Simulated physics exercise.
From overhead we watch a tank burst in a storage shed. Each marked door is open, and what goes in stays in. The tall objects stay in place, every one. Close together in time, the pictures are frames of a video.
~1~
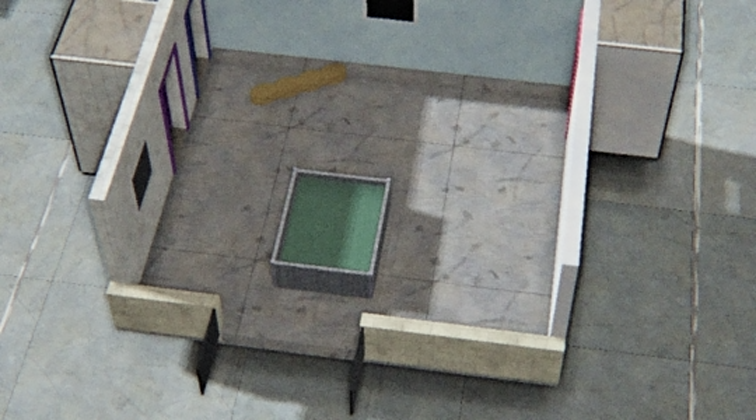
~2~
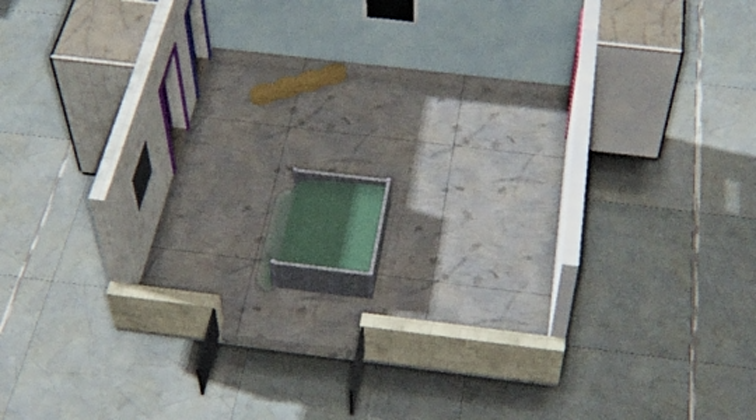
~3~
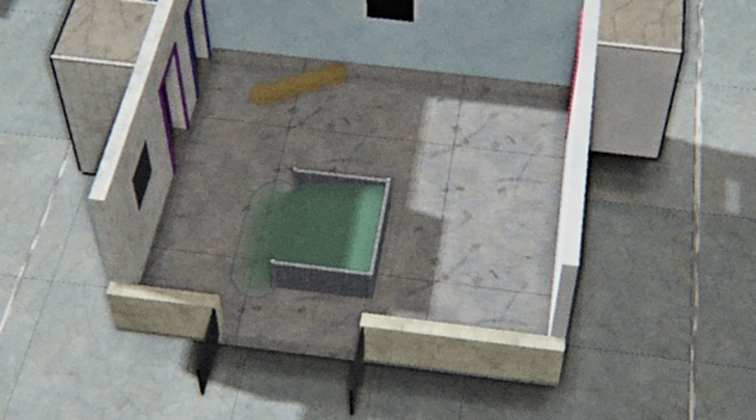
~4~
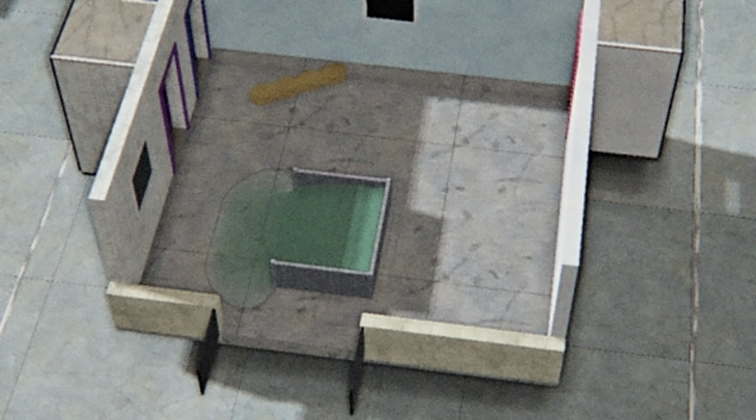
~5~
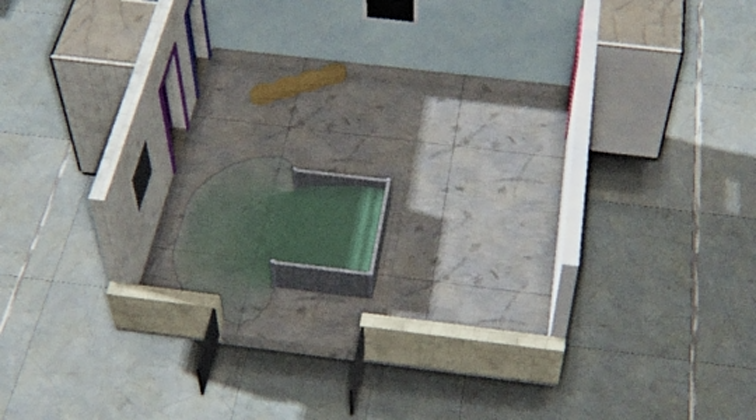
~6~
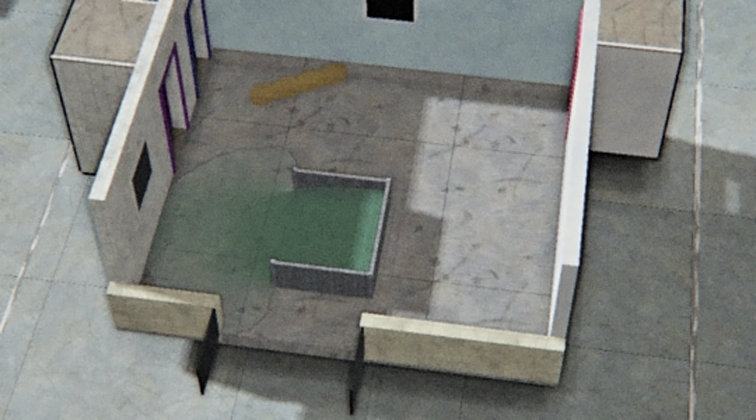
Open tank of green water in a roofless shed losing its left side, water pouring out and spreading left across the floor.
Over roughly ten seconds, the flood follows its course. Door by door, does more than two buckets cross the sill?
Outcome: The blue door is going to be over the line; the pink door is going to be at or under the line; the purple door is going to be over the line.
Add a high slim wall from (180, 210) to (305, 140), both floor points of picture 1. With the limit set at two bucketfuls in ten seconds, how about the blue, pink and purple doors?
Blue door: Stays within the limit; pink door: Stays within the limit; purple door: Stays within the limit.
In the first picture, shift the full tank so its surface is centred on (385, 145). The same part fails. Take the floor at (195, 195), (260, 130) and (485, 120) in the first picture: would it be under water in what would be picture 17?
Soaked, soaked, bone-dry.
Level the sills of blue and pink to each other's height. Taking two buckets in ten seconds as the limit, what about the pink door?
Pink door: Falls short.
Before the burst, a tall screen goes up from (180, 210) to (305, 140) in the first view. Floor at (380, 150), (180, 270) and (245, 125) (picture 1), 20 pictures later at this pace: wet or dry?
Reading them off in sequence: Swamped, swamped, swamped.
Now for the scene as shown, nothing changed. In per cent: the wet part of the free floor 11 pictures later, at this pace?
About 25 %.
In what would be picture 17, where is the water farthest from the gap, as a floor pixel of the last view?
Somewhere about (210, 58).
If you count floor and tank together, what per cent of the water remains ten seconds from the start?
That works out to about 78 percent.
A moment on, water covers 20 % of the floor; the blue door not reached, the pink door not reached, the purple door under two buckets in.
Next, water covers 25 % of the floor; the blue door wet at the sill, nothing in, the pink door not reached, the purple door over two buckets in.
Then, water covers 35 % of the floor; the blue door under two buckets in, the pink door not reached, the purple door over two buckets in.
Later, water covers 60 % of the floor; the blue door over two buckets in, the pink door not reached, the purple door over two buckets in.
In the end, water covers 80 % of the floor; the blue door far over two buckets in, the pink door wet at the sill, nothing in, the purple door over two buckets in.
